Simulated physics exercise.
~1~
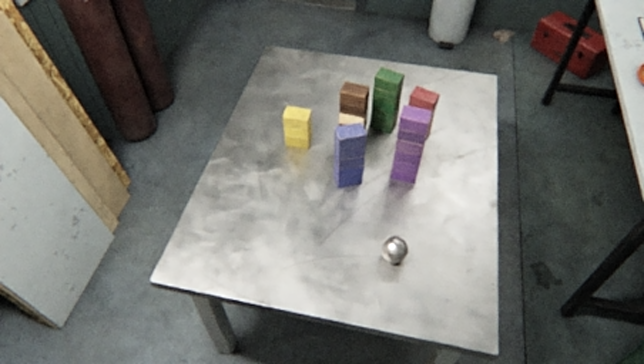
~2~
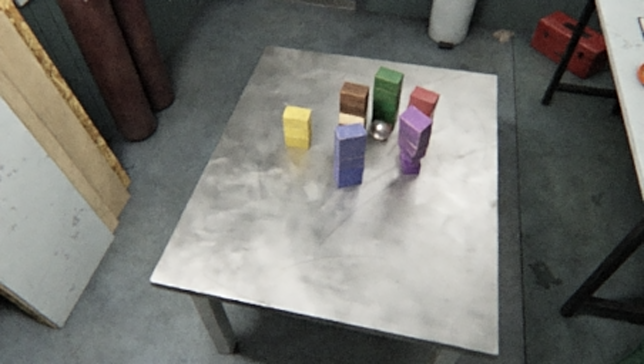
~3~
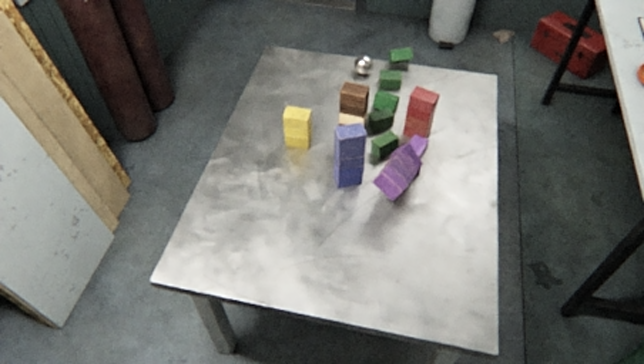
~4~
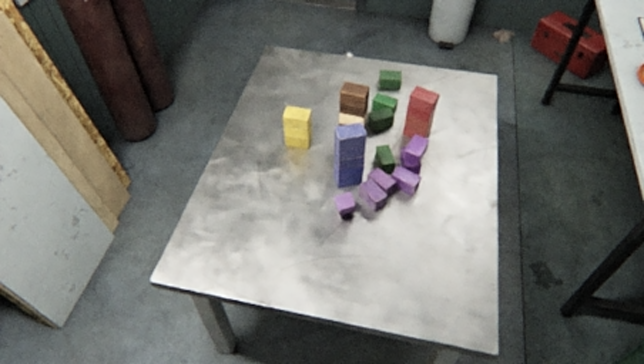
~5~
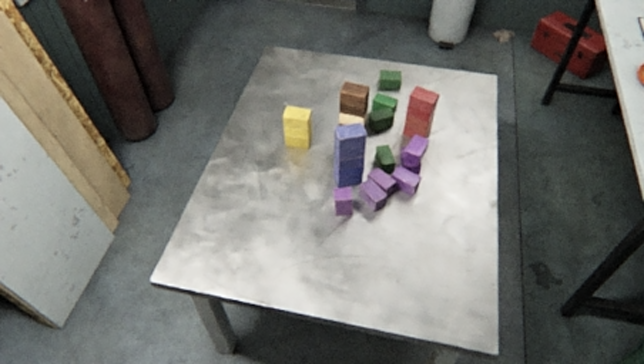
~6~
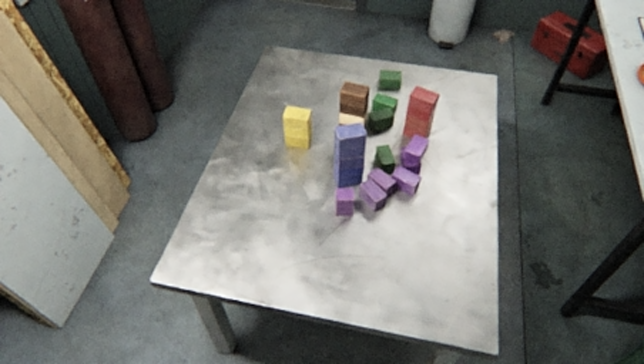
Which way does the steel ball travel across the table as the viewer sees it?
It travels upward in the view, from near the front edge of the table toward the far edge, passing through the group of block towers.
